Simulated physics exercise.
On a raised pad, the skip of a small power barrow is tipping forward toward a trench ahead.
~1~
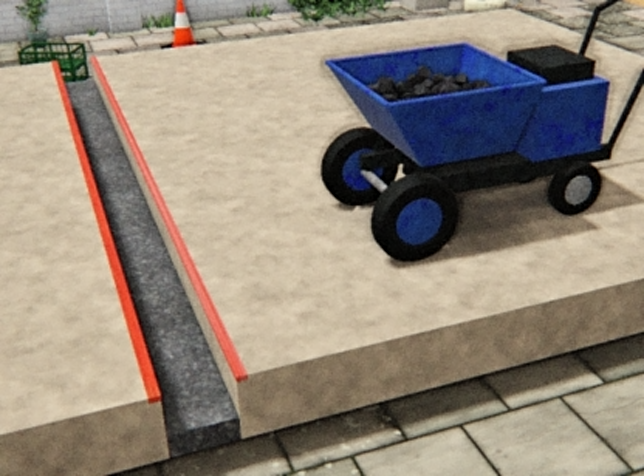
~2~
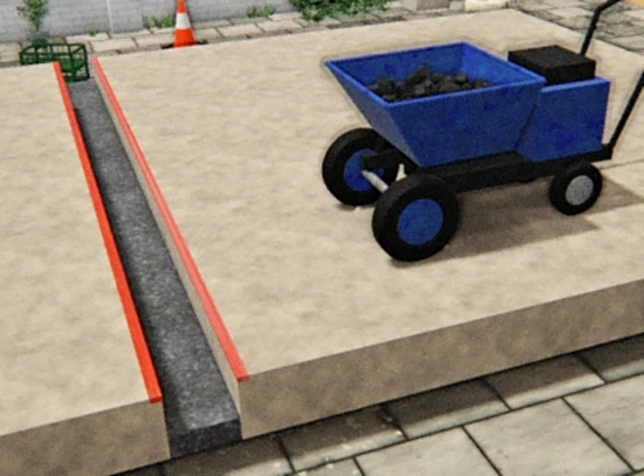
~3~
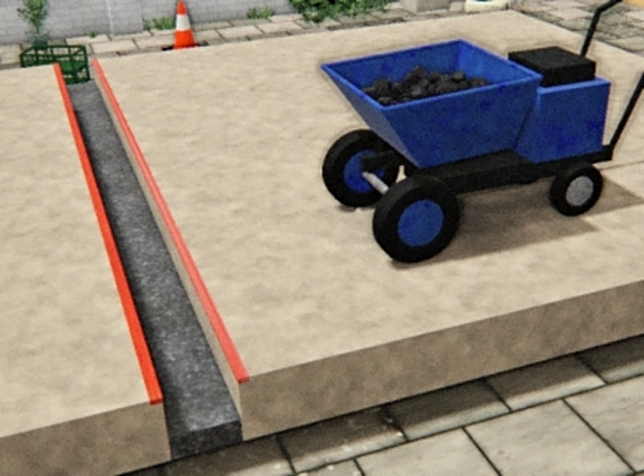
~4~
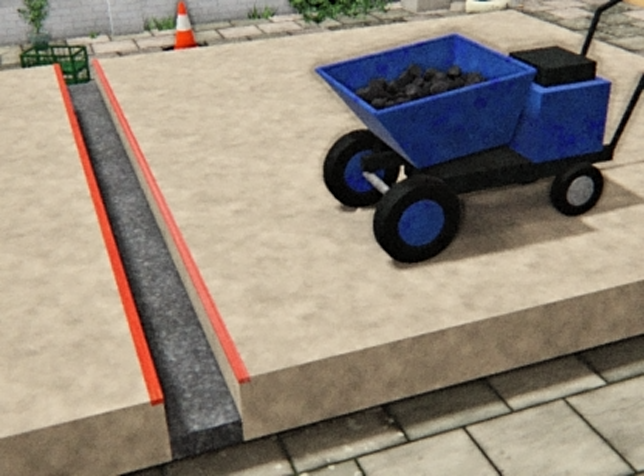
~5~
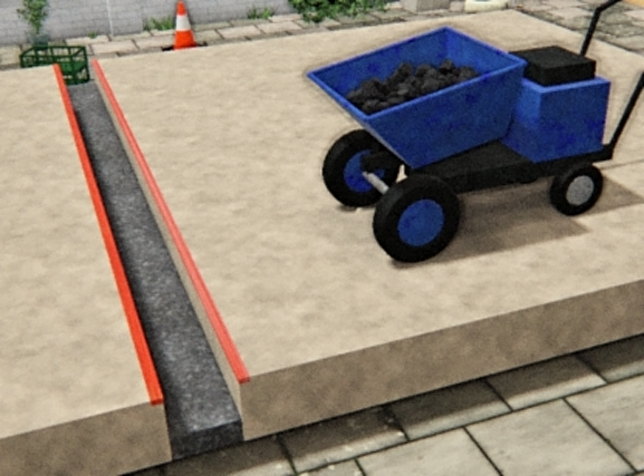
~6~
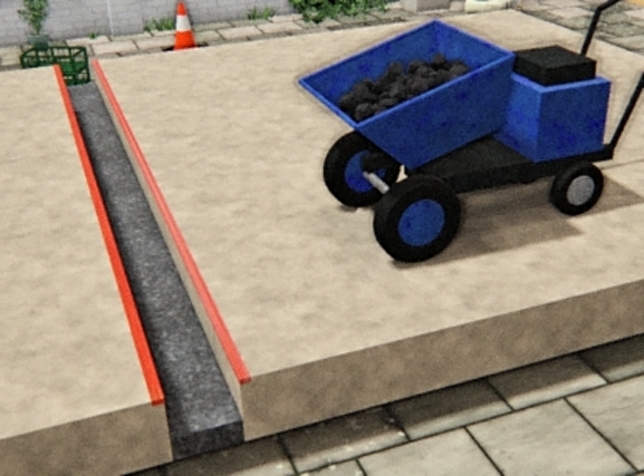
To begin with, a blue power barrow loaded with dark lumps stands on a raised pad, its skip level, to the right of a narrow trench edged in red. The skip then tilts gradually forward to the left, its rear rising and front lip lowering, while the wheels stay put and the lumps remain inside.
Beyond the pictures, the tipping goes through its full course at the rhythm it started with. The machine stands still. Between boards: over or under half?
Under half.
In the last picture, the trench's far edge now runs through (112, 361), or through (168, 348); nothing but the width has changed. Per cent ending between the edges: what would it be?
In order: 20 per cent, then 20 per cent.
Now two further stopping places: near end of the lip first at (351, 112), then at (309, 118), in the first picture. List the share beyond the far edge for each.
0 and 0 in a hundred, in that order.
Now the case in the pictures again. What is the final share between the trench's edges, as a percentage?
Result: Around 20 in a hundred.
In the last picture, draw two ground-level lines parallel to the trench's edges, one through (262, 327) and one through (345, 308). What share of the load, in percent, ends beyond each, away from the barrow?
Near 40 % and near 90 %, in that order.
Just after the last frame, skip tipped steeply; every one in the skip.
A moment on, skip tipped right over; almost all in the skip; about a tenth short of the trench; just a few falling.
Further on, skip tipped right over; roughly a quarter in the skip; roughly two thirds short of the trench; about a tenth in or heaped over the trench.
When it is over, skip tipped right over; about a tenth in the skip; roughly two thirds short of the trench; roughly a quarter in or heaped over the trench; not one beyond it.
